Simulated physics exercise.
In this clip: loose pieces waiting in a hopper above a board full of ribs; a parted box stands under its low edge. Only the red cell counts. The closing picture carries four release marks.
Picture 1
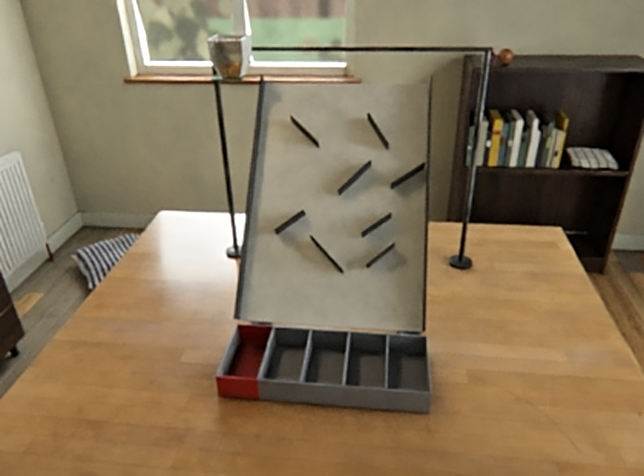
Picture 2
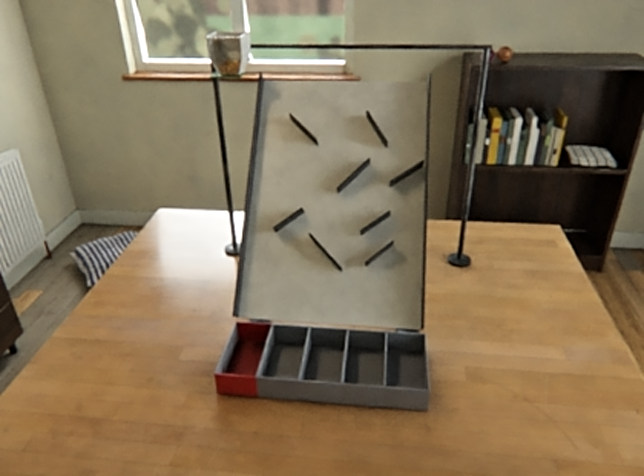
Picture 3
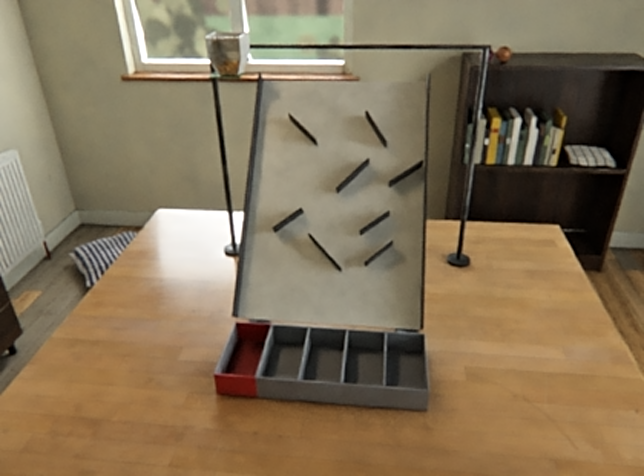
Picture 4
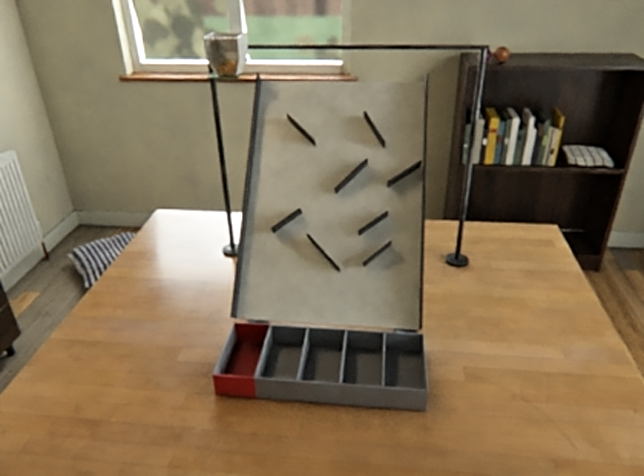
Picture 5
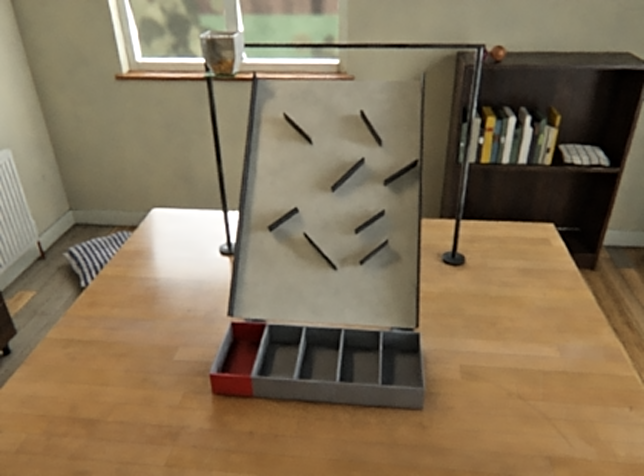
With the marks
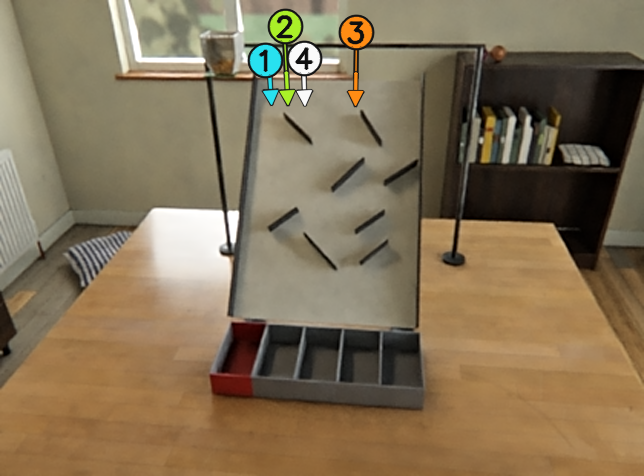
The video shows a tilted board with dark ribs above a divided box with one red cell, standing on a wooden table beside a small raised container; nothing in the scene moves apart from a very slight shift of the view.
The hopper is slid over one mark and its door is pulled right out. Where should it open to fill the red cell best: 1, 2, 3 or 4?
Take 1.
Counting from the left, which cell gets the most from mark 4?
It is the fourth one.
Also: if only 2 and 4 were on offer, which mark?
2 it is.
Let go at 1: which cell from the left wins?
The first.
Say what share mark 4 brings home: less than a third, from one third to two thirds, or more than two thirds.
Mark 4 gives less than a third.
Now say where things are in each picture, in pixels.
In the first picture, hopper (232, 69), dried chickpeas, door shut.
In the second picture, ribs (289, 113) to (316, 139), (367, 111) to (387, 142), (337, 189) to (369, 158).
In the third picture, ribs (389, 182) to (423, 160), (272, 229) to (302, 208), (360, 231) to (389, 211).
In the fourth picture, ribs (307, 234) to (339, 268), (363, 263) to (391, 241).
In the fifth picture, red cell (231, 384), number 1 of 5 from the left.
On the marked copy, mark 1 meets the board at (271, 99); mark 2 meets the board at (287, 99); mark 3 meets the board at (355, 100); mark 4 meets the board at (304, 100).
Choosing 1, the larger part in the red cell, just a few in other cells, roughly a quarter outside the box.
Choosing 2, roughly a third in the red cell, roughly half in other cells, about a tenth outside the box.
Choosing 3, roughly a quarter in the red cell, the larger part in other cells, just a few held on the board, just a few outside the box.
Choosing 4, about a tenth in the red cell, the larger part in other cells, just a few outside the box.
